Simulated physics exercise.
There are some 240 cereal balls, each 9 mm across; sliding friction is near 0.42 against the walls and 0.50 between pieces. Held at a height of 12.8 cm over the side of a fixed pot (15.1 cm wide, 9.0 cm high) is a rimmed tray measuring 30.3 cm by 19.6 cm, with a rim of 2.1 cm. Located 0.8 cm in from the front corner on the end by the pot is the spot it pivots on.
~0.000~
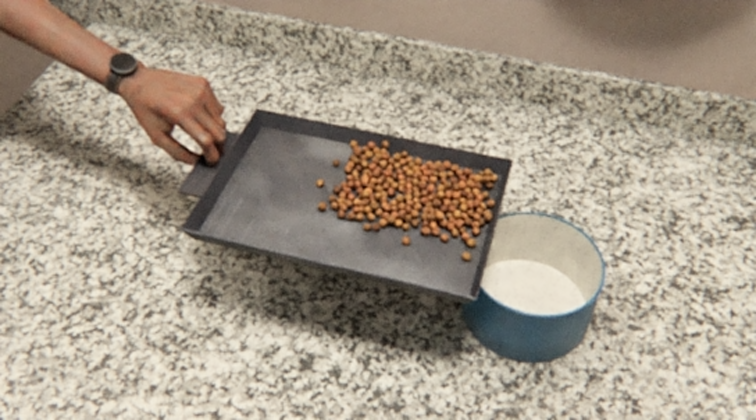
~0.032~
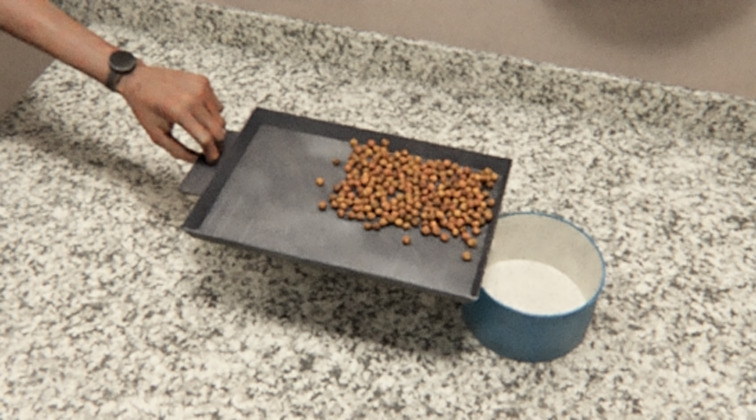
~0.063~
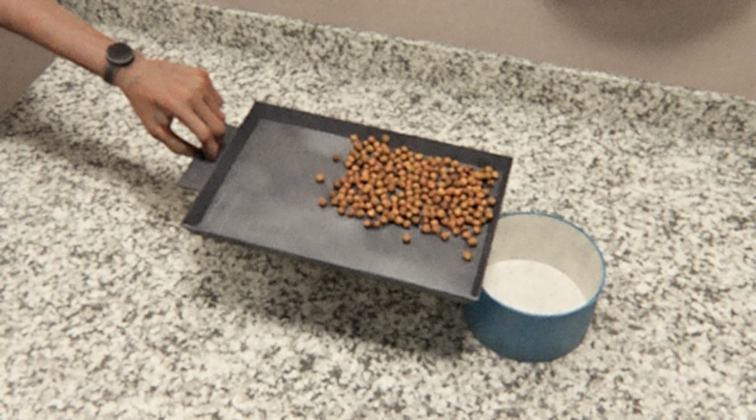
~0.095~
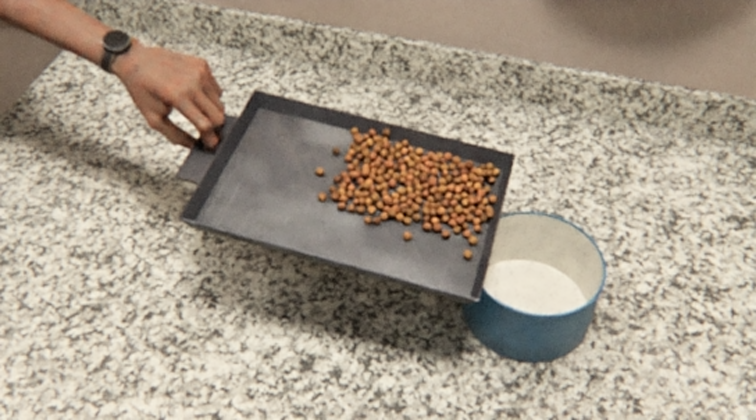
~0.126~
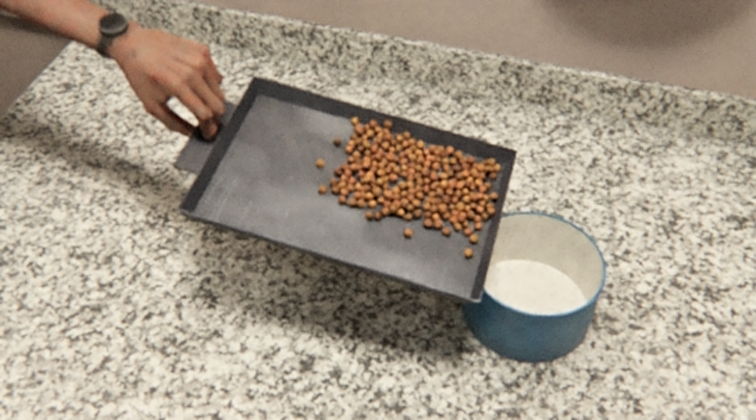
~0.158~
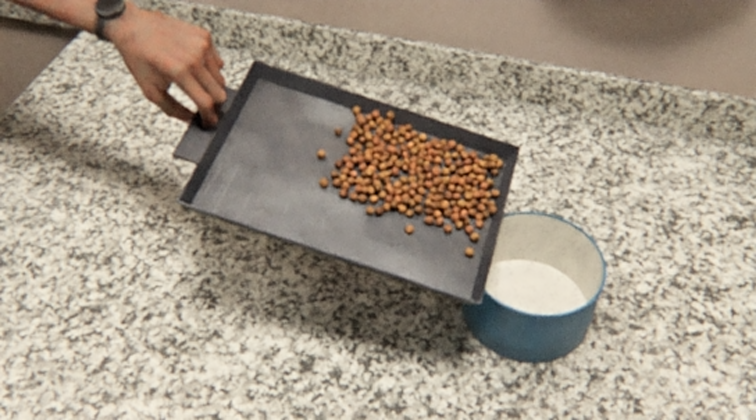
On a speckled countertop, a hand wearing a dark watch held a black tray of small brown balls beside a blue pot and gradually raised the handle end, while the balls barely shifted.
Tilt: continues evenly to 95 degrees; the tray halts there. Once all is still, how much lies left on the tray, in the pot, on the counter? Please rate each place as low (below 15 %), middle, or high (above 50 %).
Tray: Low, pot: Low, counter: High.
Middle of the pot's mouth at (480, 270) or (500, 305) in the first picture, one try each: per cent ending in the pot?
Close to 0 in a hundred, then close to 65 in a hundred.
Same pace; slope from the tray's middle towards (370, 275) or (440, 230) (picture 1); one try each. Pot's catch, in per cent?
0 and 65 %.
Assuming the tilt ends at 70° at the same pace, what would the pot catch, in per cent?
Estimated share: About 5 %.
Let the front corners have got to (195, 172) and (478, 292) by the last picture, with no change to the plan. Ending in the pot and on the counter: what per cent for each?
You'd end with pot at 65 and counter at 35.
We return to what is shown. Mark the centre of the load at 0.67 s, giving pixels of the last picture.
Load centre est.: (503, 302) px.
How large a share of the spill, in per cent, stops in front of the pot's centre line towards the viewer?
I'd put it at around 100 per cent.
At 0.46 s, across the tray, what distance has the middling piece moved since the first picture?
It has moved some 5 cm from its start.
Then, at 0.46 s, tilt 53 degrees; the tray holds 100 %, the pot 0 %.
Then, at 0.67 s, tilt 81 degrees; the tray holds 65 %, the pot 0 %.
After 0.99 s, tilt 95 degrees; the tray holds 0 %, the pot 0 %.
In the end, at 1.6 s, tray 0 %, pot 0 %, counter 100 %.
